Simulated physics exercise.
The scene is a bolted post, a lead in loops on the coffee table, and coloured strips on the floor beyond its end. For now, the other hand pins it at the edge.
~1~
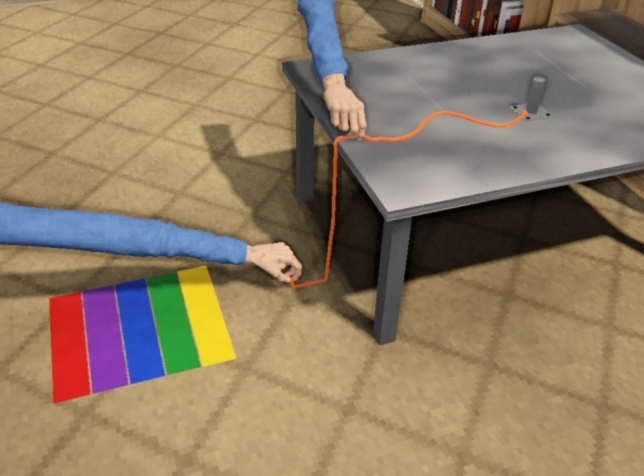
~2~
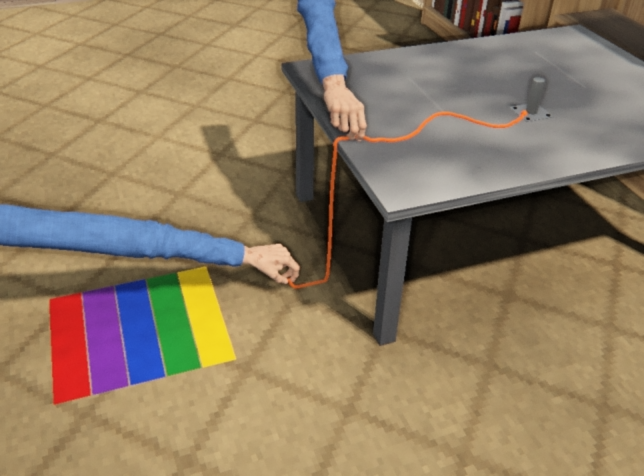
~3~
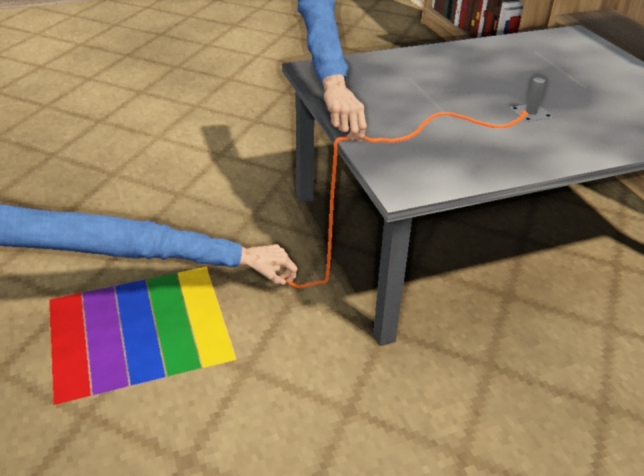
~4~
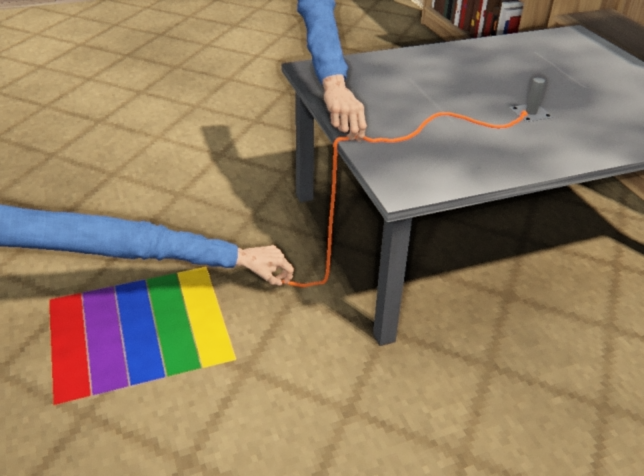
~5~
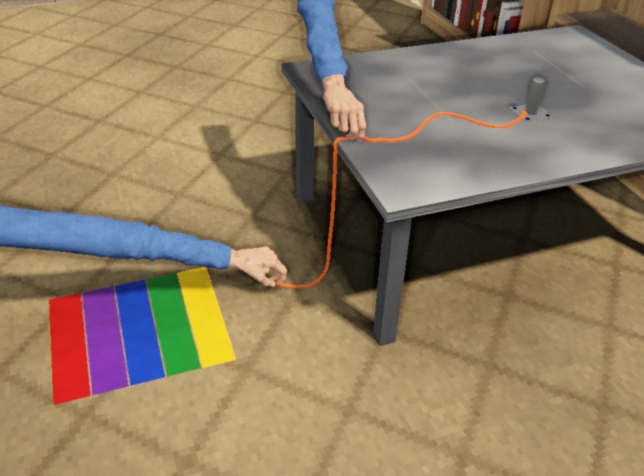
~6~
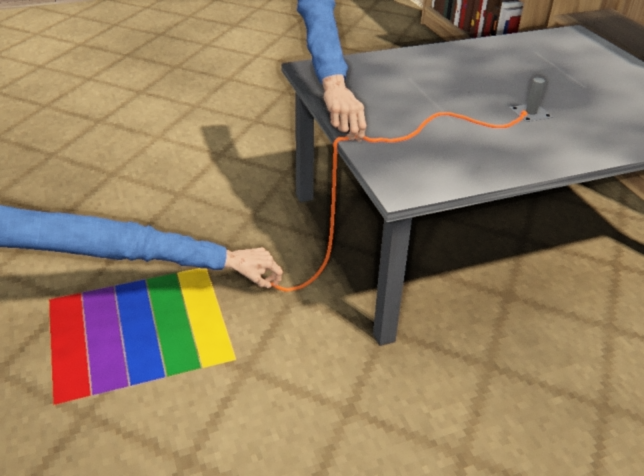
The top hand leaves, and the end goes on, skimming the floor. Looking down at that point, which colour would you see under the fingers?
You would see blue.
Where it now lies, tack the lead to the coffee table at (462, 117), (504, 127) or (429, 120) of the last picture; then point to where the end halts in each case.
Estimated spots in sequence: (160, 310), (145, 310), (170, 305).
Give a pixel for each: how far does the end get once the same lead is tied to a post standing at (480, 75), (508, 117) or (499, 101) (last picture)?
In order, the pixels are (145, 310), (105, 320) and (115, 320).
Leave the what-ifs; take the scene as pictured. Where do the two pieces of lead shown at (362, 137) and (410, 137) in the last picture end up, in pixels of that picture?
You'll find the first mark at (326, 153) and the second mark at (372, 135).
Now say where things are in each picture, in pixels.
End (292, 278); yellow (214, 344); green (179, 352); blue (145, 360); purple (108, 369); red (71, 378), in the first frame.
End (289, 280); lead through (509, 125) (440, 114) (398, 140) (335, 152) (331, 216) (328, 270), in the second frame.
End (286, 281), in the third frame.
End (283, 281); lead through (509, 126) (440, 114) (398, 140) (336, 152) (331, 217) (328, 270), in the fourth frame.
End (276, 283), in the fifth frame.
End (272, 284); lead through (508, 126) (440, 114) (398, 140) (335, 152) (333, 216) (321, 270), in the sixth frame.
A little later, end near (205, 299); over yellow.
Next, end near (162, 308); over green.
When it is tight, end near (136, 314); over blue. It halts on the blue strip.
